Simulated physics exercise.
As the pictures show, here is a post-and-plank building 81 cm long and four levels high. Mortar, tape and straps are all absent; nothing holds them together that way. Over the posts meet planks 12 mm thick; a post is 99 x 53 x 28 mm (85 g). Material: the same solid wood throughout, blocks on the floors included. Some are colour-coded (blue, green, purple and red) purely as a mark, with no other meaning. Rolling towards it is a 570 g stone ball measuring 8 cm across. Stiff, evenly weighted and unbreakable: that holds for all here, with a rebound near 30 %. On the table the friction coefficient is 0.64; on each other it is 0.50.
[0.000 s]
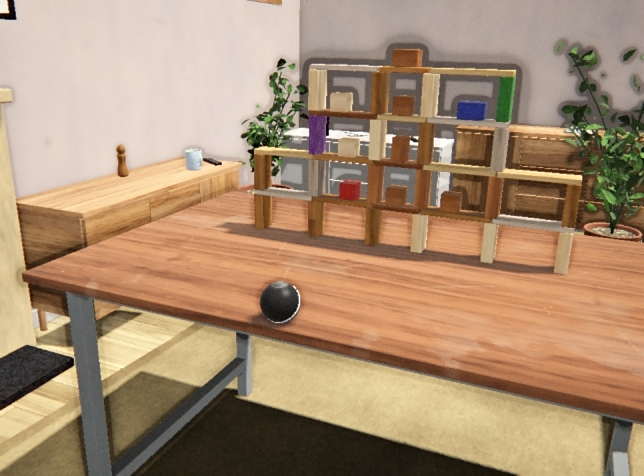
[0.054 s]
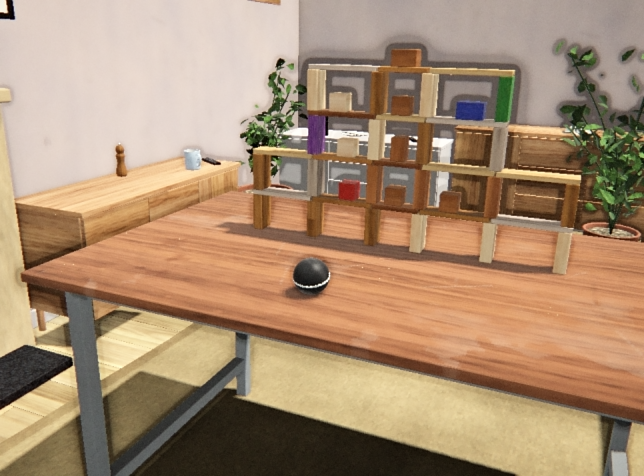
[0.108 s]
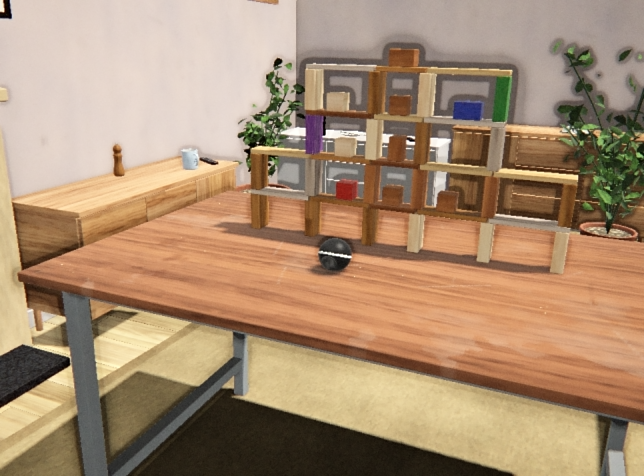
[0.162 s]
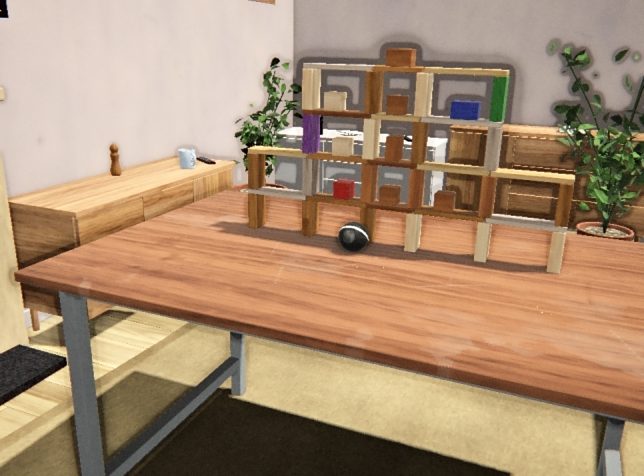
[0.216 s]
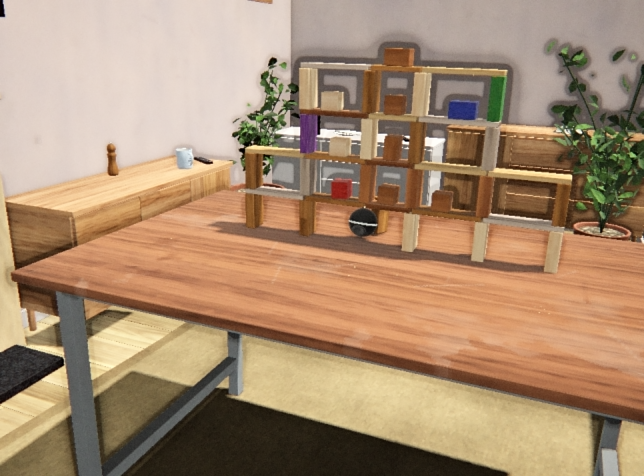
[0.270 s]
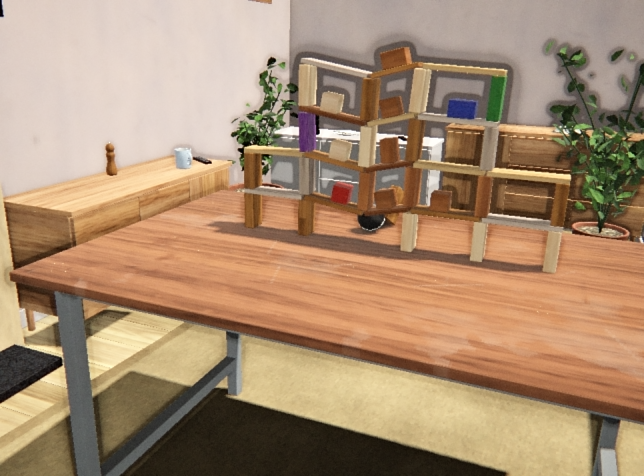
A wooden block structure stands on a table as a dark ball rolls into its base, jolting it.
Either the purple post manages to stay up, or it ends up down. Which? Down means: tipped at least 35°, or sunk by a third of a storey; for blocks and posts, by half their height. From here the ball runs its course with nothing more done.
It ends up down.
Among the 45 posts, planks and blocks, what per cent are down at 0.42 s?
By that time it is 45 percent.
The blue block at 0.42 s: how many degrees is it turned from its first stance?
I'd put it at roughly 15 degrees away from its starting angle.
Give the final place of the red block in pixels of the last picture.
In the final picture its centre lies roughly at (343, 222).
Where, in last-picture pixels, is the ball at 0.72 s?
Location: Close to (414, 279).
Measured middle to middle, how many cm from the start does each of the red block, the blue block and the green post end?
The red one ends around 10 cm from its start, the blue one around 34 cm and the green one around 38 cm.
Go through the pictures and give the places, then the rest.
In the first frame (we follow the side turned to the camera; the camera pans a little), ball (280, 302) 45 cm from contact, 2.7 m/s; purple post (313, 136); green post (504, 100); blue block (470, 111); no piece has moved.
The second frame shows ball (311, 276) 31 cm from contact, 2.7 m/s; purple post (312, 135).
The third frame shows ball (335, 255) 16 cm from contact, 2.7 m/s; purple post (310, 135).
The fourth frame shows ball (353, 237) 21 mm from contact, 2.6 m/s; purple post (307, 135).
The fifth frame shows ball (363, 223) after contact, 1.6 m/s; purple post (304, 134); red block (339, 191) displaced 5 mm; steepest lean 6°, the post at (384, 215); 6 stirred so far.
The sixth frame shows ball (371, 218) after contact, 1.6 m/s; purple post (303, 133) displaced 4 mm; red block (340, 195) tipped 10°; blue block (461, 110); 24 stirred so far.
Around 0.42 s, ball still moving; 21 of the 45 pieces down; purple post tipped 25°; red block tipped 42°, 7 cm lower.
Around 0.72 s, ball still moving; 32 of the 45 pieces down; purple post tipped 51°, 7 cm lower; green post tipped 73°, 13 cm lower.
Around 1.02 s, ball still moving; 45 of the 45 pieces down; purple post on its side; green post tipped 65°, 24 cm lower.
Finally (2.0 s), ball rolling away; 45 of the 45 pieces down; purple post on its side; blue block upside down; green post on its side. Seen by the last camera, middles, purple post near (212, 197), blue block near (461, 260).
